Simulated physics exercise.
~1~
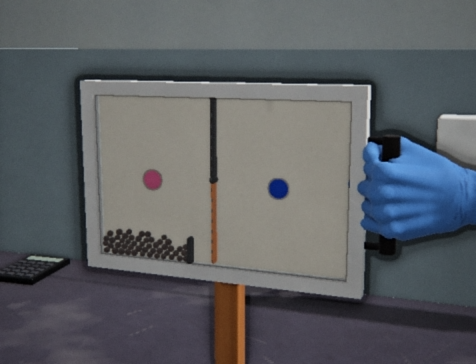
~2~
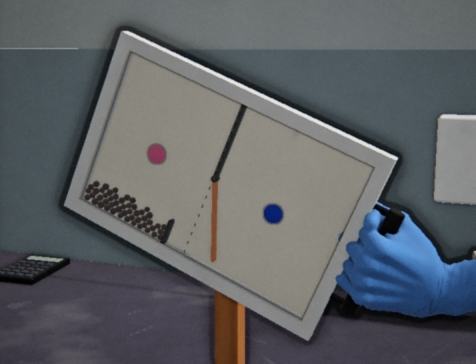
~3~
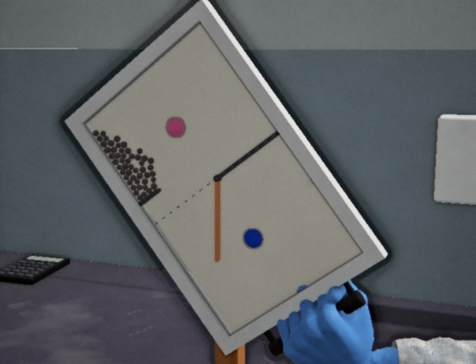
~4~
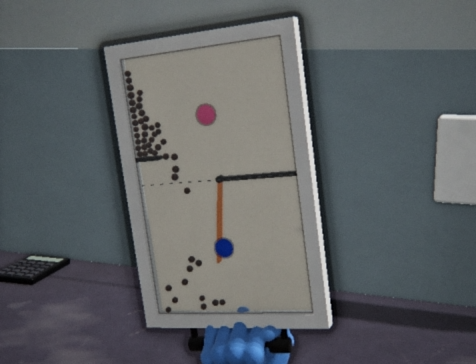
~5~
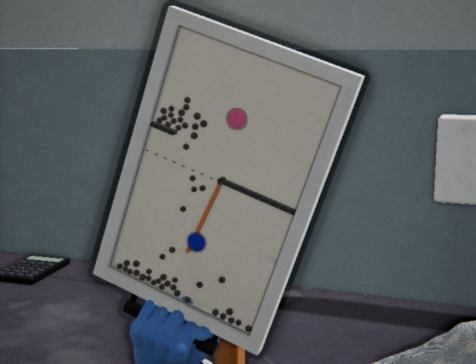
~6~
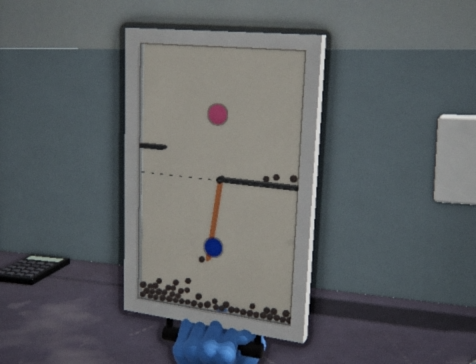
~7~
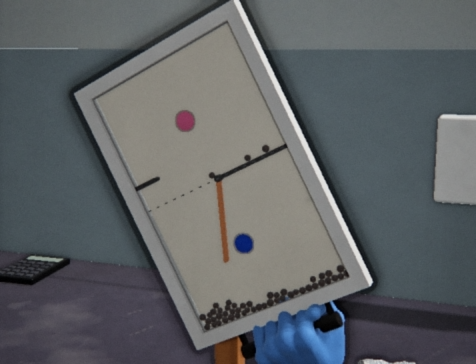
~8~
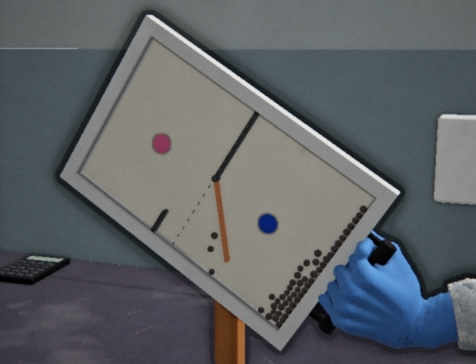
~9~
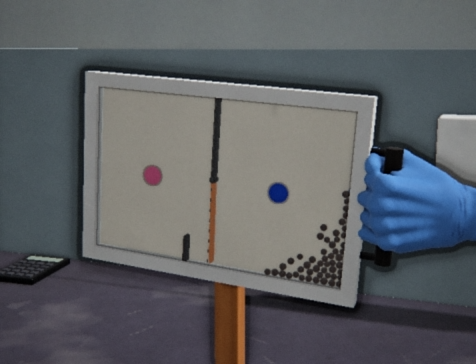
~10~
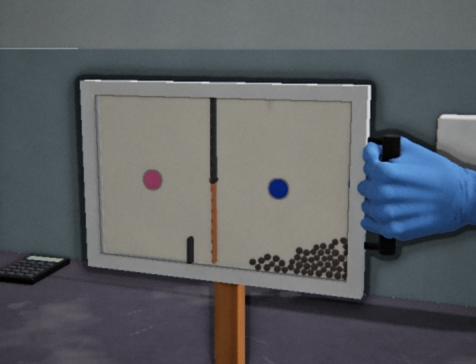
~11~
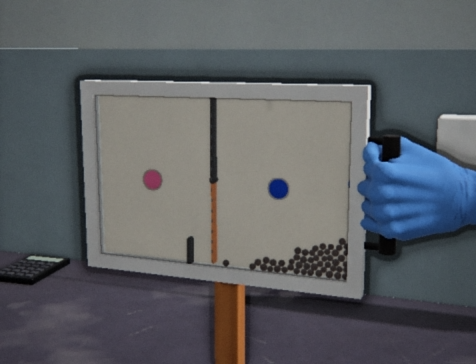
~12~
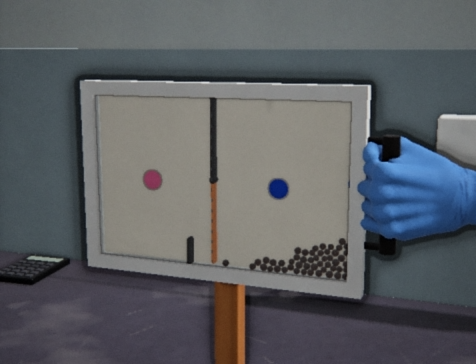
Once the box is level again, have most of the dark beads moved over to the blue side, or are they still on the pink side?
The beads have moved over to the blue side, where they lie piled towards the lower right corner. The pink side is left empty.
Blue-gloved hand turning a framed box clockwise and back to level, dark beads spilling from the pink side and settling in the blue.
